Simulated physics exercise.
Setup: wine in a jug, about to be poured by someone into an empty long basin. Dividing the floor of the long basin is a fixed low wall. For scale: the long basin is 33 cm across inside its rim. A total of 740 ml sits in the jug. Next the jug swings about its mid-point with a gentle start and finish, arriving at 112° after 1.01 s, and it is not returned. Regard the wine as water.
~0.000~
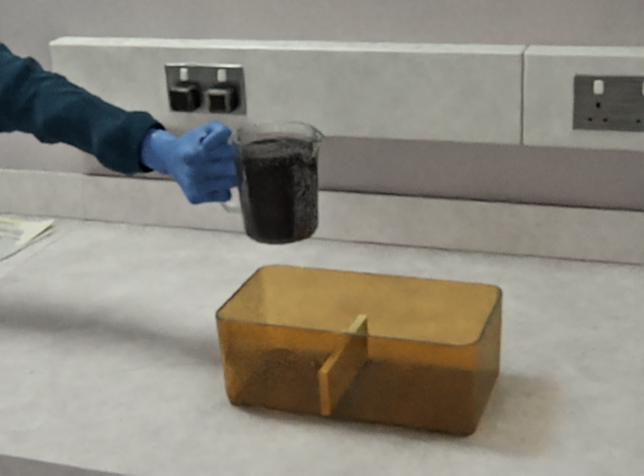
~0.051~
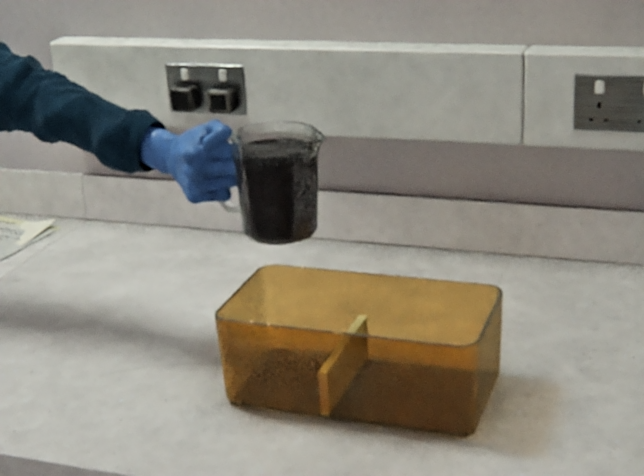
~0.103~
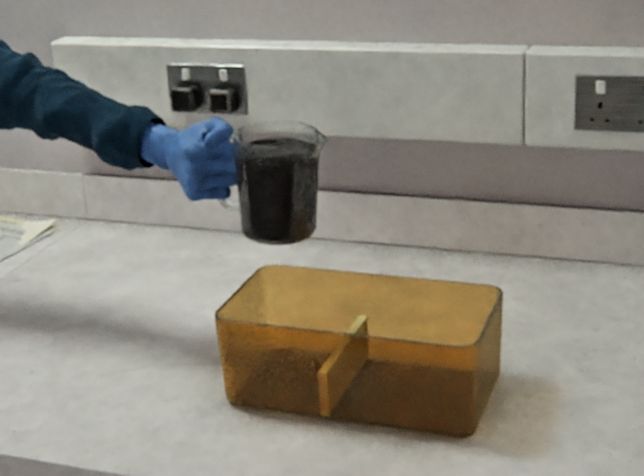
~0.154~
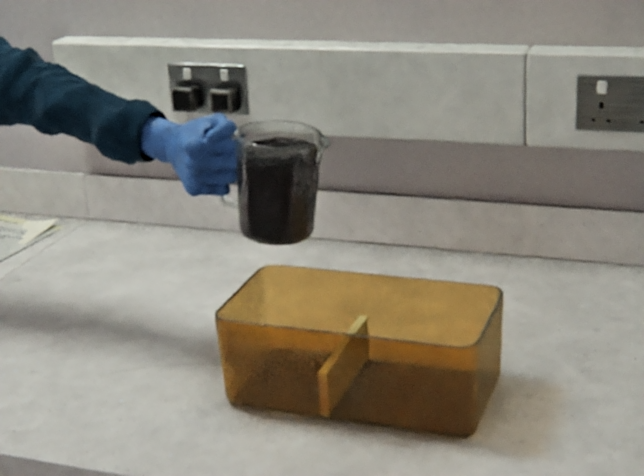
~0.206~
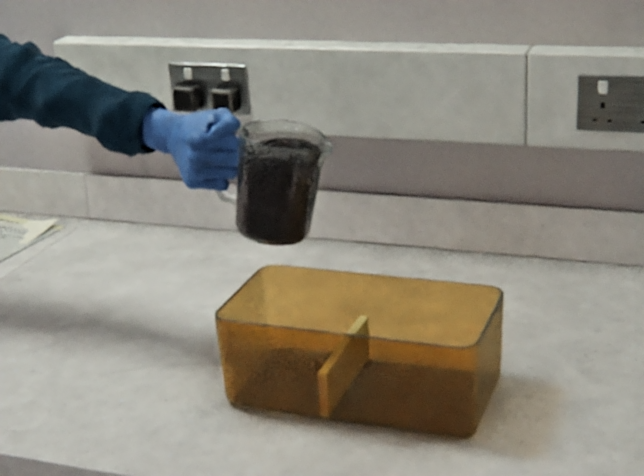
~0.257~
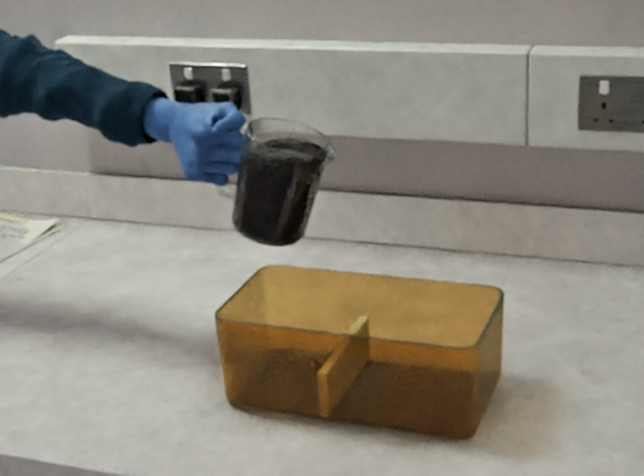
On a pale countertop below wall sockets, a blue-gloved hand holds a clear jug of dark liquid upright above a long amber basin with a low dividing wall. The jug stays almost still at first, then the hand gradually tilts it to the right, while the basin stays in place.
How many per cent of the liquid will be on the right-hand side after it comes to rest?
Some 98 per cent will be on the right-hand side.
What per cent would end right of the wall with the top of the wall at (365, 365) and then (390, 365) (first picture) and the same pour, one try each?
The first gives near 85 per cent and the second near 70 per cent.
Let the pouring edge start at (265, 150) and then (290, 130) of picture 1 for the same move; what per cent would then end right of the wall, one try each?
I'd say 25 percent on the first go, 80 percent on the next.
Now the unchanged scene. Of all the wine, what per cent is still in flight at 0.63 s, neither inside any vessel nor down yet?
Estimate: About 20 % of all of it.
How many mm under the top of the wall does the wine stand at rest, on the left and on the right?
The left comes to roughly 62 mm and the right to roughly 38 mm.
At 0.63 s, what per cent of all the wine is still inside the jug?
Roughly 74 percent.
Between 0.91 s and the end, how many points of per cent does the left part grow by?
That amounts to roughly 1 per cent of the whole.
After 0.63 s the tilt is 78° and 74 per cent is still to pour, 0 is left of the wall and 6 right of it.
After 0.91 s the tilt is 109° and 19 per cent is still to pour, 0 is left of the wall and 61 right of it.
After 1.20 s the tilt is 112° and 0 per cent is still to pour, 1 is left of the wall and 96 right of it.
After 1.51 s the tilt is 112° and 0 per cent is still to pour, 1 is left of the wall and 98 right of it.
In the end 1 per cent lies left of the wall, 98 right of it and 1 outside.
